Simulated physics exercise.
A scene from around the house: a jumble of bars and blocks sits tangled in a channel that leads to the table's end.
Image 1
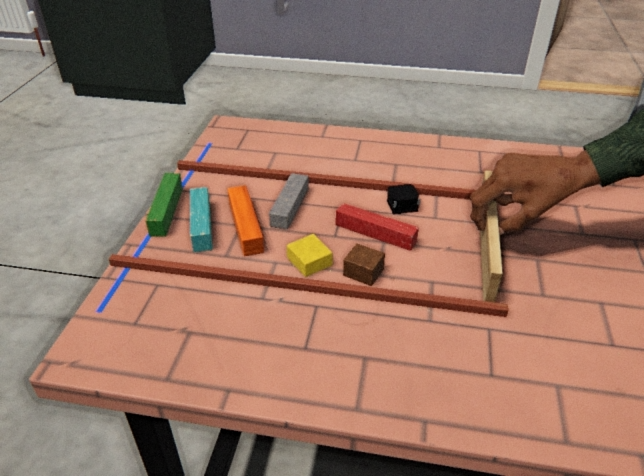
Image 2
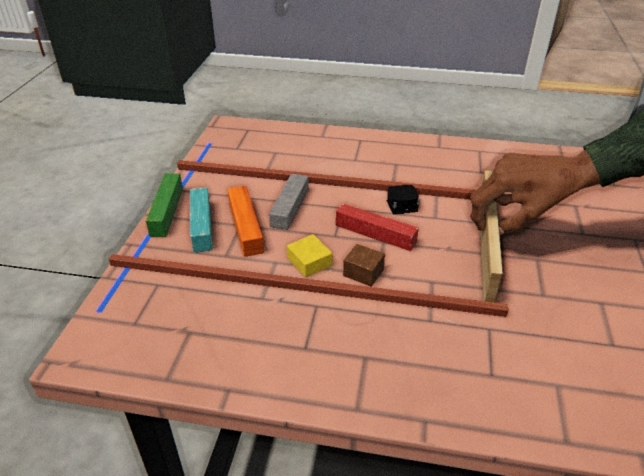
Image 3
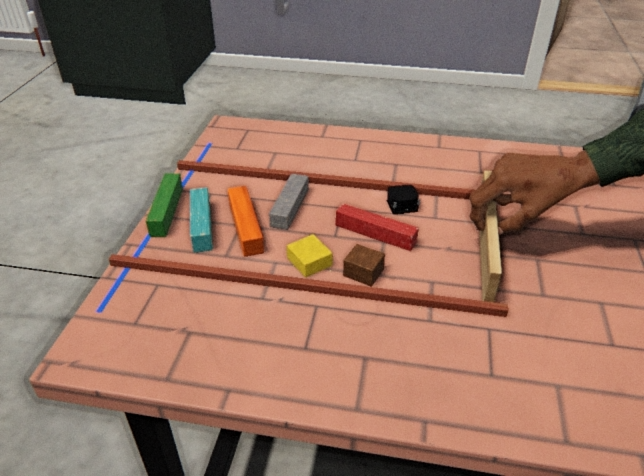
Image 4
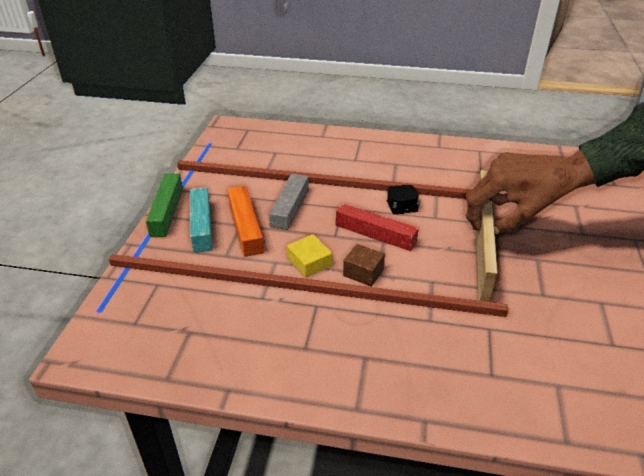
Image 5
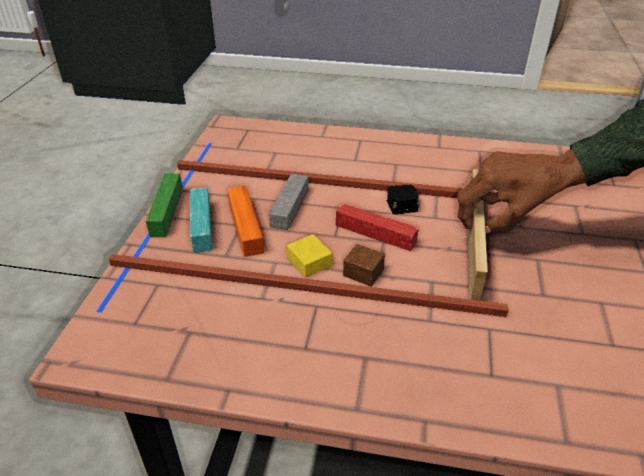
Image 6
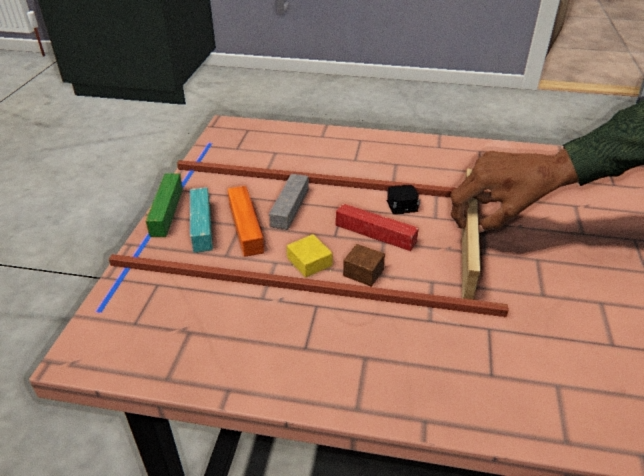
A hand held a wooden board upright at the right end of a channel of scattered colourful bars and blocks on a table, then slid it slightly left, while the pieces stayed still.
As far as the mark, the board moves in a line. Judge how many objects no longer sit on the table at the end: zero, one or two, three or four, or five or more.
No longer on the table: Five or more.
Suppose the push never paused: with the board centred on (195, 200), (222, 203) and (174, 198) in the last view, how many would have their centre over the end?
Respectively, 3, 2 and 5.
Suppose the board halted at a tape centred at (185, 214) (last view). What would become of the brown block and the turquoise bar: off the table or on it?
Note: Brown block lasts; turquoise bar does not last.
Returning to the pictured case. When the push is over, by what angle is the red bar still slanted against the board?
It measures close to 0 degrees.
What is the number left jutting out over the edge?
Overhanging ones - 2.
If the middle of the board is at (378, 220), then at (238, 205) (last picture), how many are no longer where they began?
So 3, and at the other place 8.
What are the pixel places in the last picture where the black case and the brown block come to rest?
The black case finishes at (174, 173); the brown block finishes at (124, 240).
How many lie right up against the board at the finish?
At rest, 3 are in contact.
Soon after, none off yet; green bar at rest near (165, 204); turquoise bar at rest near (201, 219); orange stick moved a little near (232, 221).
At rest, the number that fall off is five or more; fallen, yellow block, grey bar, orange stick, turquoise bar and green bar.
